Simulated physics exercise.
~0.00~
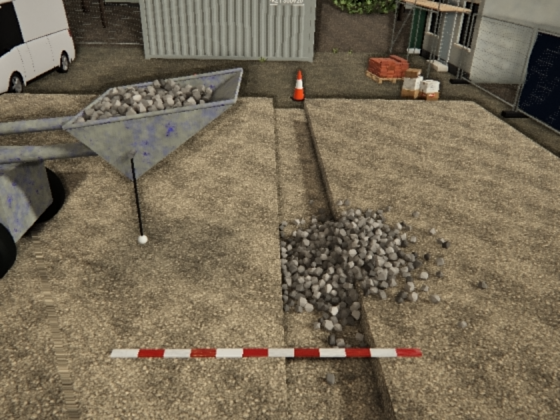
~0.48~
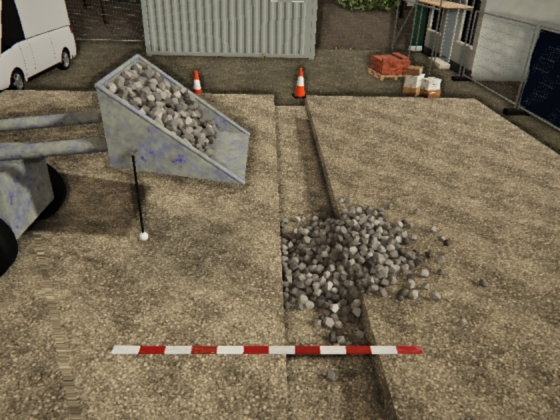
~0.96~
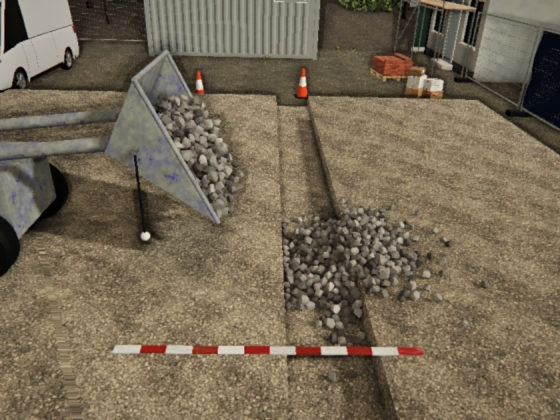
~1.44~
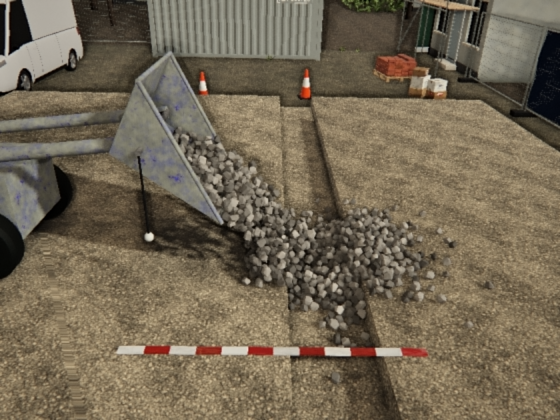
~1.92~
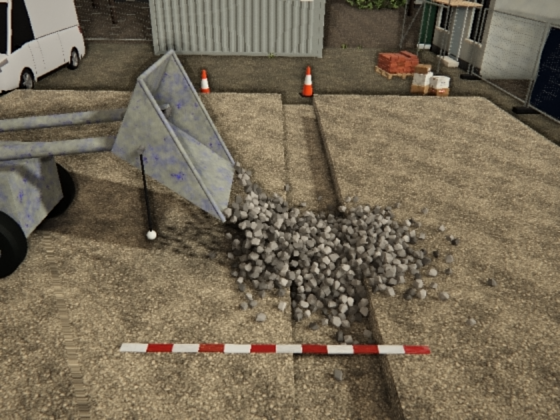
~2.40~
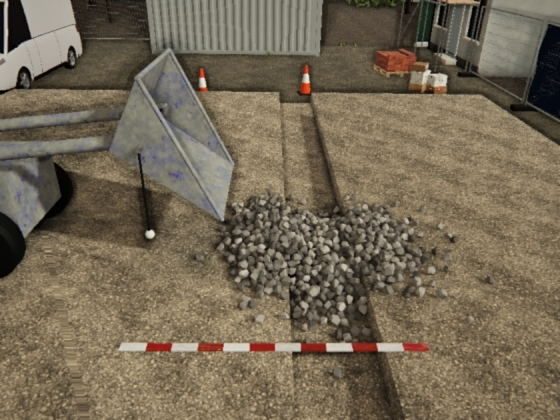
Loader bucket tipping grey crushed rock beside a loose pile, the stones sliding right and spreading across the trench, leaving it empty.
